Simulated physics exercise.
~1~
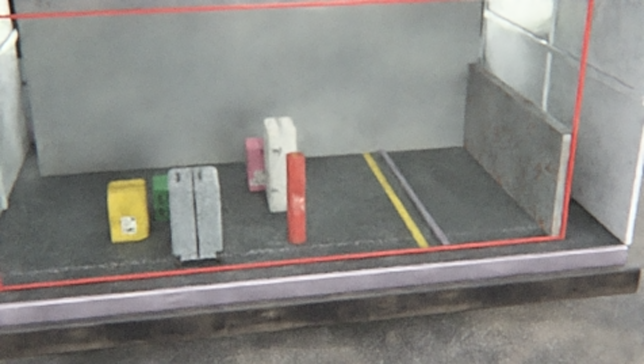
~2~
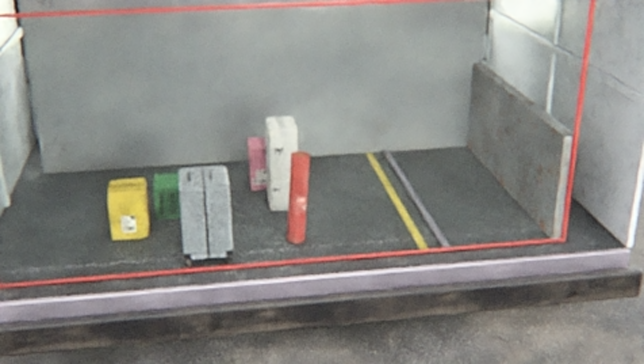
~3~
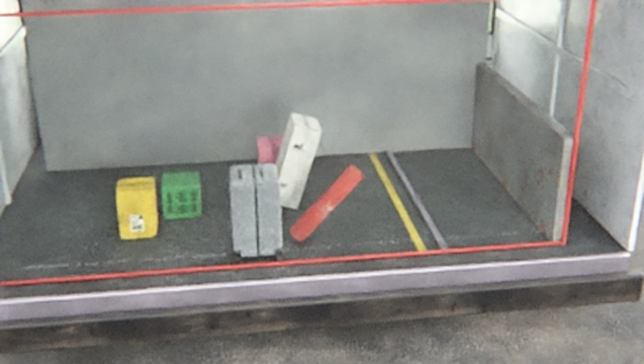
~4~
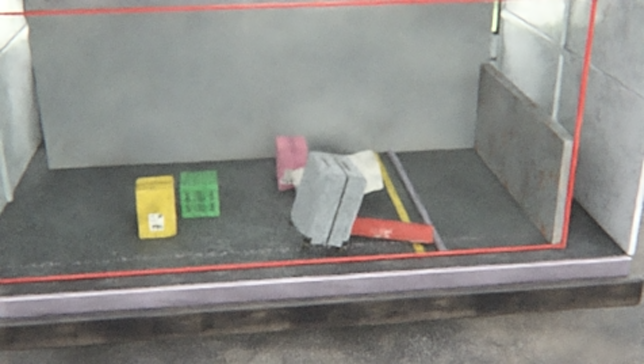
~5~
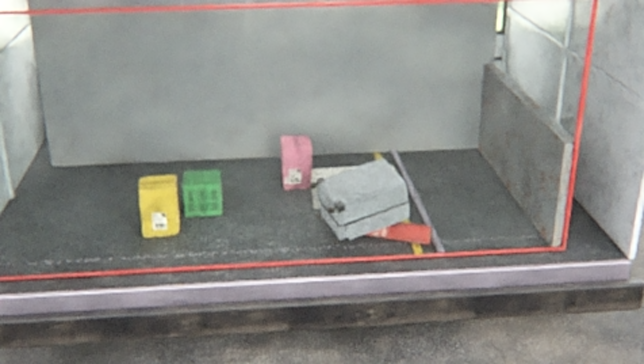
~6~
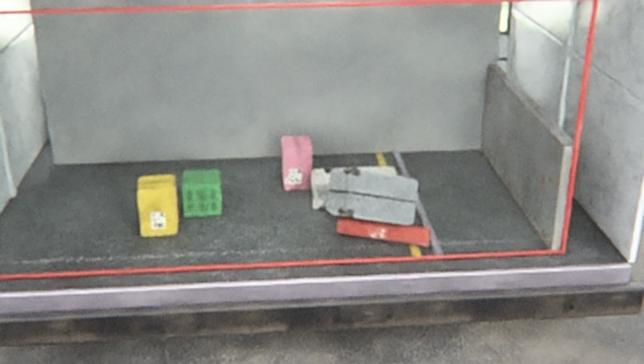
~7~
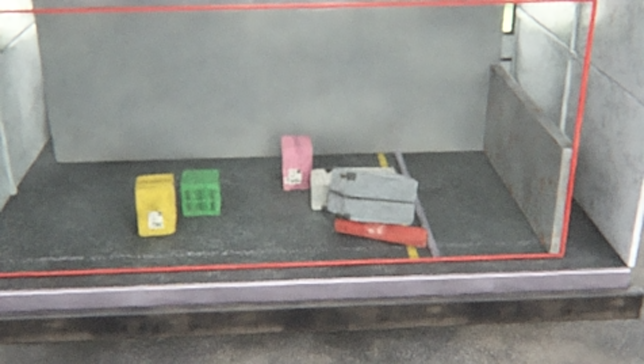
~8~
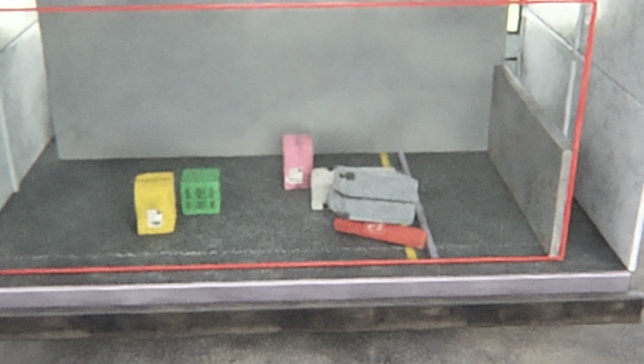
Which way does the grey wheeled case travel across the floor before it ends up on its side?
The grey wheeled case moves to the right, towards the yellow line, tipping over along the way.
